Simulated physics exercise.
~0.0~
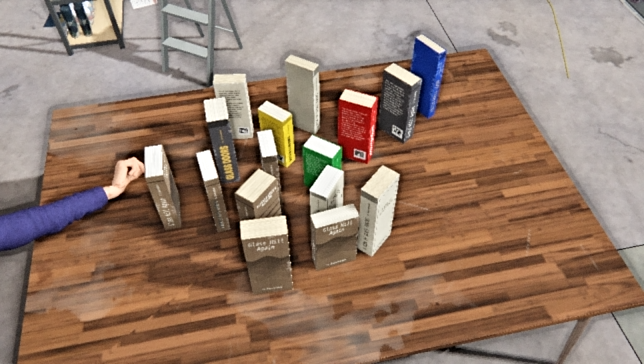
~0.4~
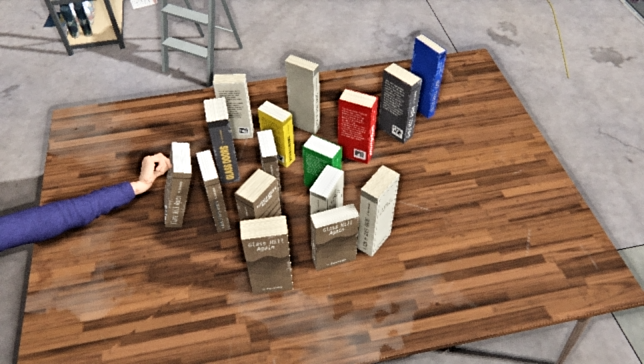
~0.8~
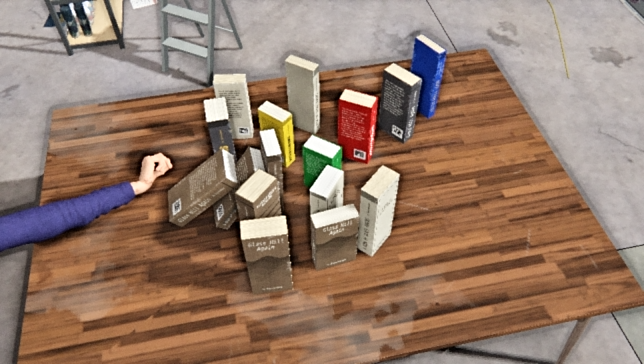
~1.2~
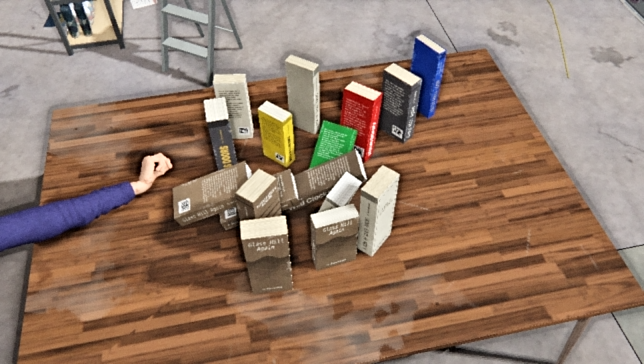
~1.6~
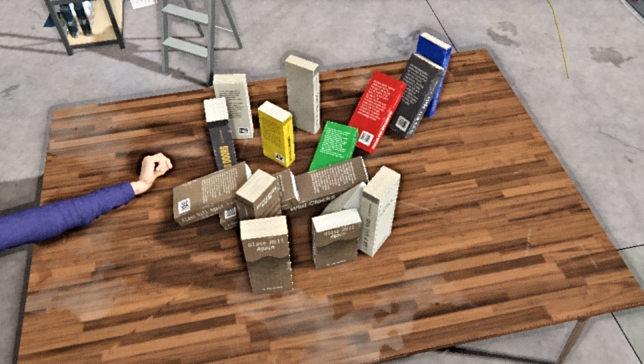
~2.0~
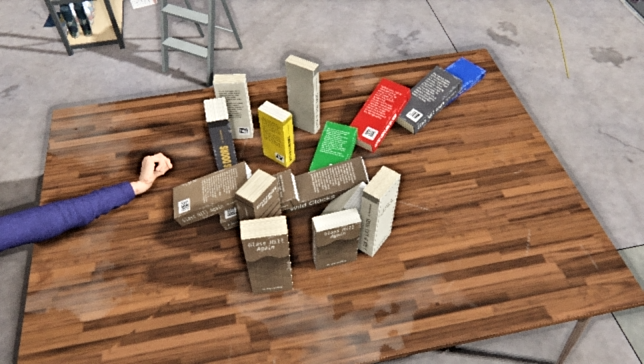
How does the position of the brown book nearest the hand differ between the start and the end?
At the start the brown book stands upright beside the hand, and by the end it is lying on its side, a little farther to the right.
